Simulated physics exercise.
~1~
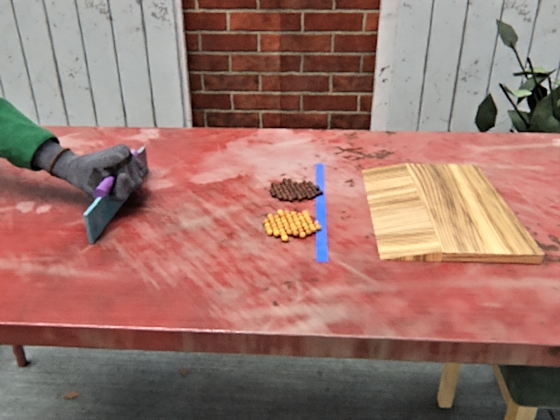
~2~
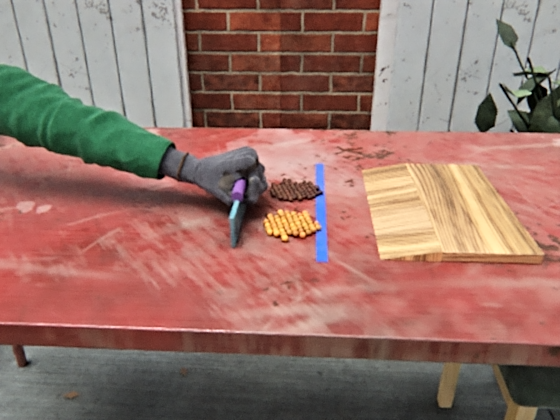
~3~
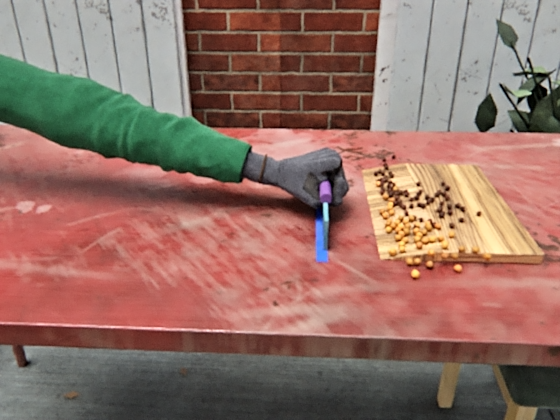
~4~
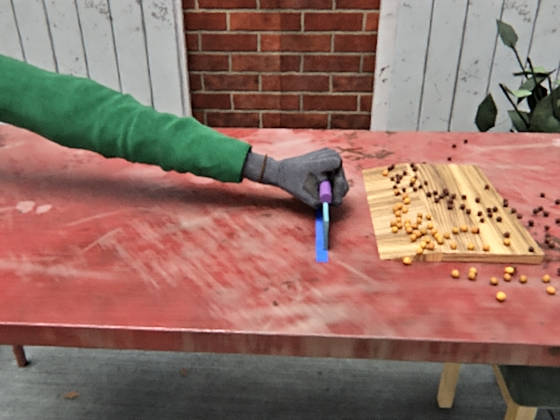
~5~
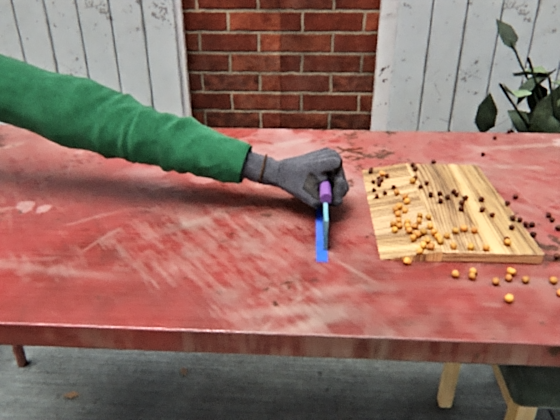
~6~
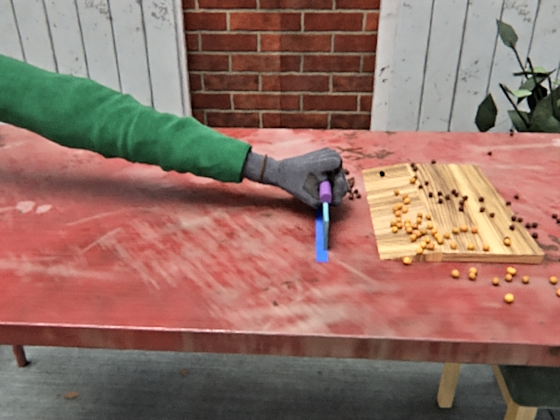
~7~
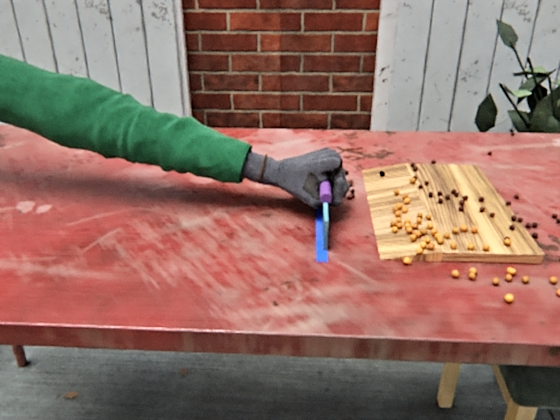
A gray-gloved hand in a green sleeve slides a scraper with a purple handle rightward across a worn red table toward two small heaps, one dark brown and one yellow-orange. The scraper reaches the heaps and pushes them on, then stops at the strip of blue tape. The loose pieces keep going without it, scattering onto the striped wooden ramp. Some roll over its far side, while others spill around its near edge. A few dark ones drift back toward the glove. Finally everything settles, with both kinds strewn over the wood and beyond it.
